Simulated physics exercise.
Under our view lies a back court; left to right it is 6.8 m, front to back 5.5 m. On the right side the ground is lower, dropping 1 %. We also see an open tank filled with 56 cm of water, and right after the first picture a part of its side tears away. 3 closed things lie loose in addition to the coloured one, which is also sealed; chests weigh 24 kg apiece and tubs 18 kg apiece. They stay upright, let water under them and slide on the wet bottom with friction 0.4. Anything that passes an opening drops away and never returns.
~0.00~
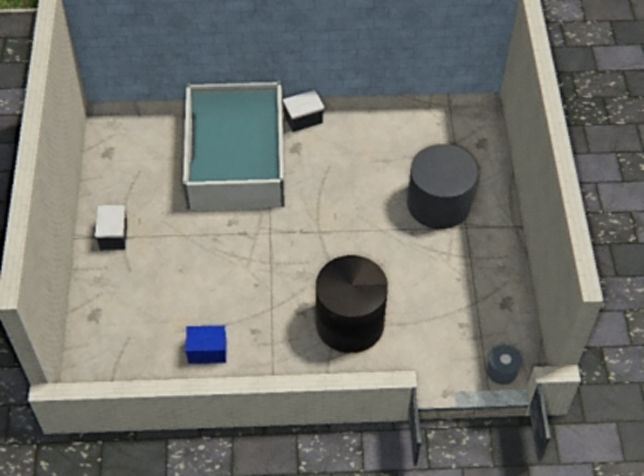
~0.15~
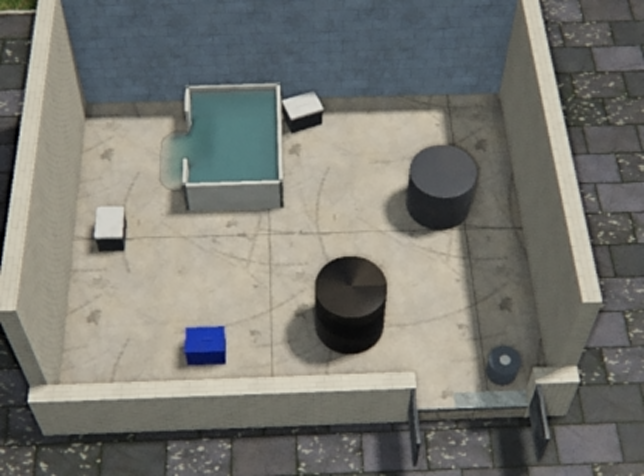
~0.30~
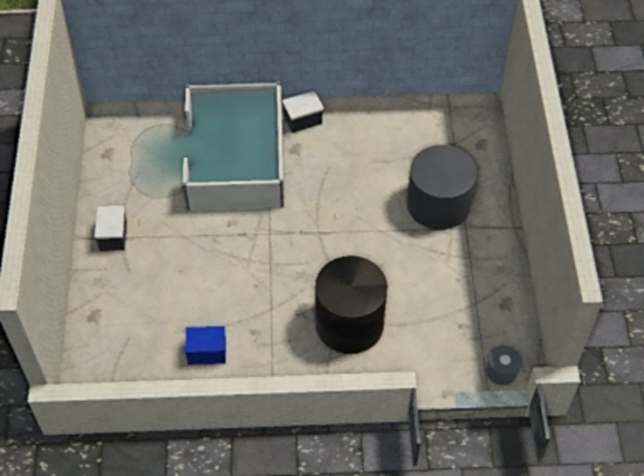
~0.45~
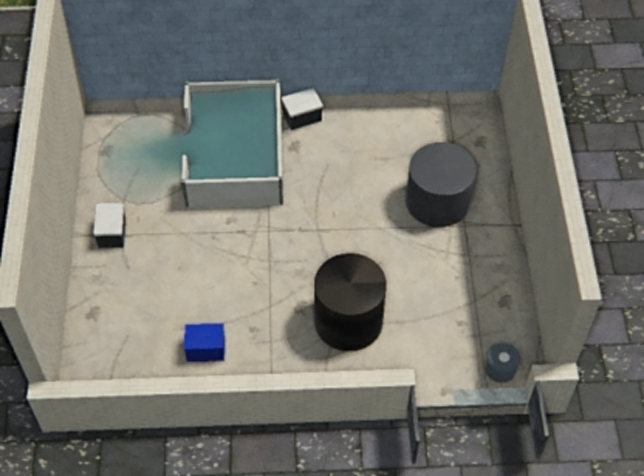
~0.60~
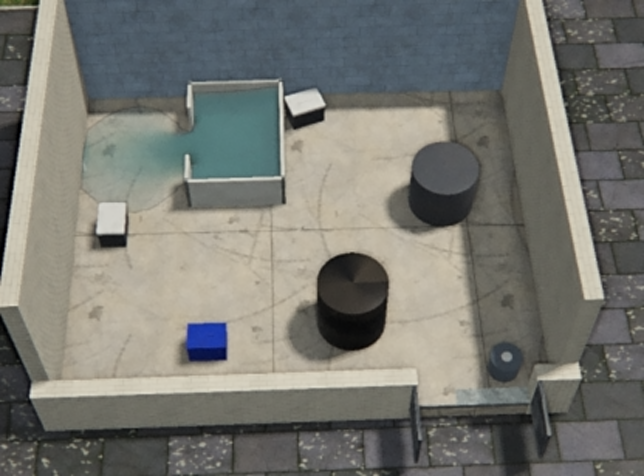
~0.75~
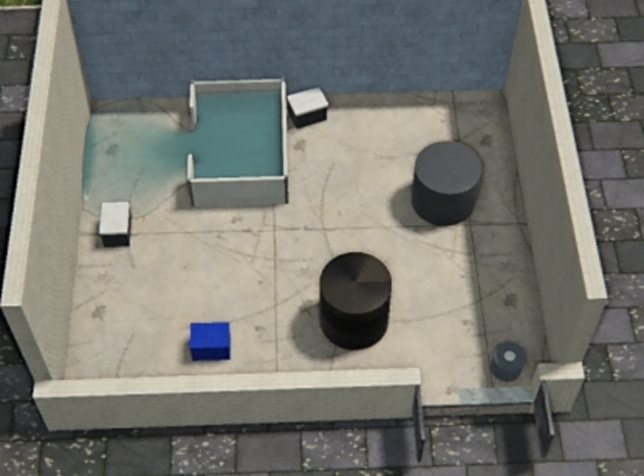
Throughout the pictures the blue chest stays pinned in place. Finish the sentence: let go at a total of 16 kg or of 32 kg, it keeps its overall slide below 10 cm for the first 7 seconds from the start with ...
It does so with the heavier total only.
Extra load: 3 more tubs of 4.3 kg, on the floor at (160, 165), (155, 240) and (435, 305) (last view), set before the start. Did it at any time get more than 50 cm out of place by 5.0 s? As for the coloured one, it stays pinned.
Results, in sequence: Exceeded / exceeded / not exceeded.
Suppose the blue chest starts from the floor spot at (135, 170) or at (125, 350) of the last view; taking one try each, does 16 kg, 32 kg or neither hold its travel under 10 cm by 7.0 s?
In turn: Both fail; just the heavier works.
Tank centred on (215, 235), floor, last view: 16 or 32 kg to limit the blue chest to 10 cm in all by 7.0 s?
Then only the heavier mass works.
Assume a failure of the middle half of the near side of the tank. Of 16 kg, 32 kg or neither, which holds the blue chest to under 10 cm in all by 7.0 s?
Then, in short, both are too little.
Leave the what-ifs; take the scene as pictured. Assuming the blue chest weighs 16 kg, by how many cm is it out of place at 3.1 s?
Shift: Roughly 0 cm.
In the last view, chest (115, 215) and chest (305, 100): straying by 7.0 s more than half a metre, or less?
One after the other: Goes beyond it, then does not reach it.
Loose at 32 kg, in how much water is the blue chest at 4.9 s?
About 5 cm.
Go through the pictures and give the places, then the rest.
In the first picture, the blue chest at (205, 338), on the bottom; water covers 2.6 m2; 0 of 4 have shifted.
In the second picture, the blue chest at (205, 339), on the bottom; 3.1 m2 under water; 0 of 4 have shifted.
In the third picture, the blue chest at (205, 339), on the bottom; water covers 3.7 m2; 0 of 4 have shifted.
In the fourth picture, the blue chest at (204, 336) rests on the ground; water covers 4.6 m2; 0 of 4 have shifted.
In the fifth picture, the blue chest at (206, 335), on the bottom; water covers 5.4 m2; 0 of 4 have shifted.
In the sixth picture, the blue chest at (209, 335), on the bottom; water covers 5.8 m2; 0 of 4 have shifted.
After 1.4 s the blue chest would be 0 cm from its start with 16 kg and 0 cm from its start with 32 kg; 0 cm of water round it then.
After 3.1 s the blue chest would be 0 cm from its start with 16 kg and 0 cm from its start with 32 kg; 1 cm of water round it then.
After 4.9 s the blue chest would be 0 cm from its start with 16 kg and 0 cm from its start with 32 kg; 5 cm of water round it then.
After 7.0 s the blue chest would be 26 cm from its start with 16 kg and 0 cm from its start with 32 kg; 5 cm of water round it then.
